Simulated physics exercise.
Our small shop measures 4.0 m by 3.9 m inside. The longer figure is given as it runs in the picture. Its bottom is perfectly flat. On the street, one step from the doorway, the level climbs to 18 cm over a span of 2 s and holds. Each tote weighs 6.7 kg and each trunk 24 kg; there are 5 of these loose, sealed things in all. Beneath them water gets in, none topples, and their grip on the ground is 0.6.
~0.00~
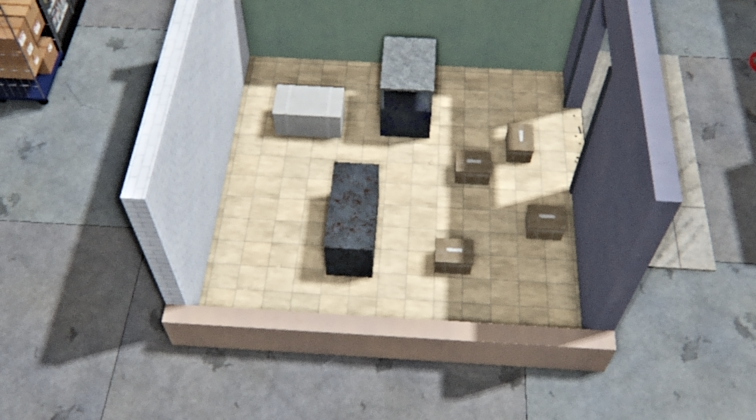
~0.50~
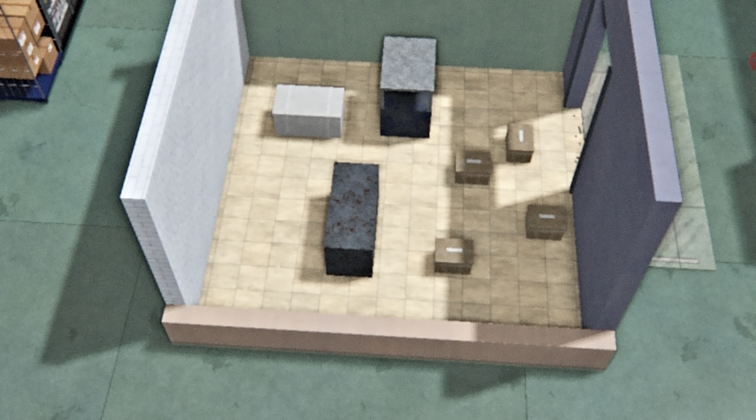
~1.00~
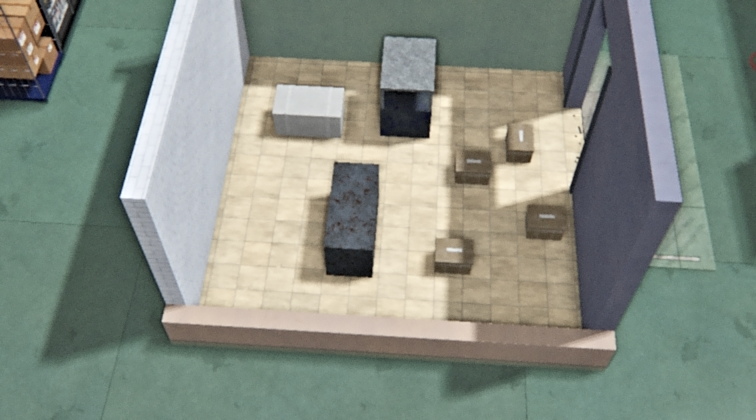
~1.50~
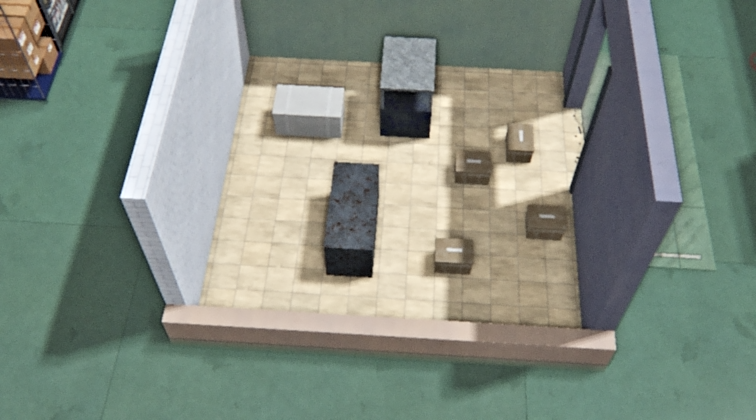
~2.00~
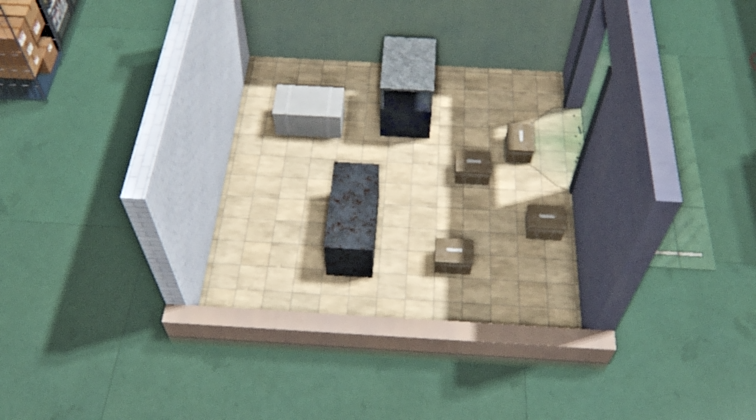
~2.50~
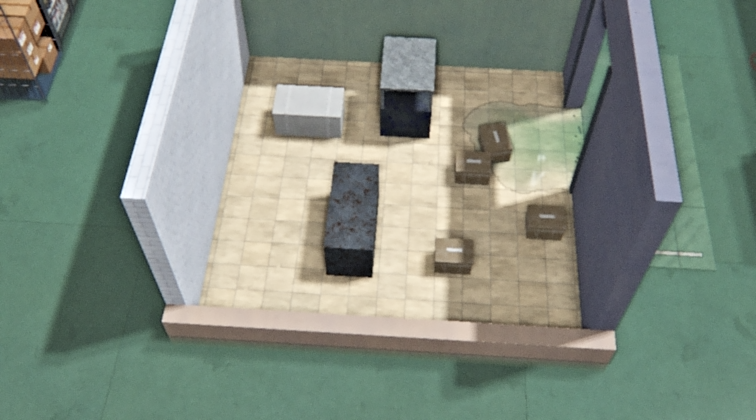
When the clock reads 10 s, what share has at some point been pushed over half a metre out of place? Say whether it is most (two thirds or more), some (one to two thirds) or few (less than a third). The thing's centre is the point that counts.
Some.
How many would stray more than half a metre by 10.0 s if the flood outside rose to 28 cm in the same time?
Then it comes to 5.
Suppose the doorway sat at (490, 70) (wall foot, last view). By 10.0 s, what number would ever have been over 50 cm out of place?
You'd get 4 in that case.
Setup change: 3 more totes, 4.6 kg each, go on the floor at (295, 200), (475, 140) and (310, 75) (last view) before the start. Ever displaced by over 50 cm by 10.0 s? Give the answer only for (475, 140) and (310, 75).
The first: Exceeds it. The second: Exceeds it.
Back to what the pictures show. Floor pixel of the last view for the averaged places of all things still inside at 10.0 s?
About (422, 242).
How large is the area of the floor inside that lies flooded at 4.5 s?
Somewhere around 8.0 m2, roughly.
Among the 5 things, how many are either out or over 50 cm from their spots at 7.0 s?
The number comes to 2.
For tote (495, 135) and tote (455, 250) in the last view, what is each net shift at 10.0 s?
They've ended up 350 cm and 40 cm away, in that order.
After 3.5 s 2 of 5 are over 50 cm from their spots; 0 afloat.
After 4.5 s 2 of 5 are over 50 cm from their spots; 1 afloat.
After 7.0 s 2 of 5 are over 50 cm from their spots; 1 afloat.
After 10.0 s 2 of 5 are over 50 cm from their spots, and 2 have been at some point; 3 afloat.
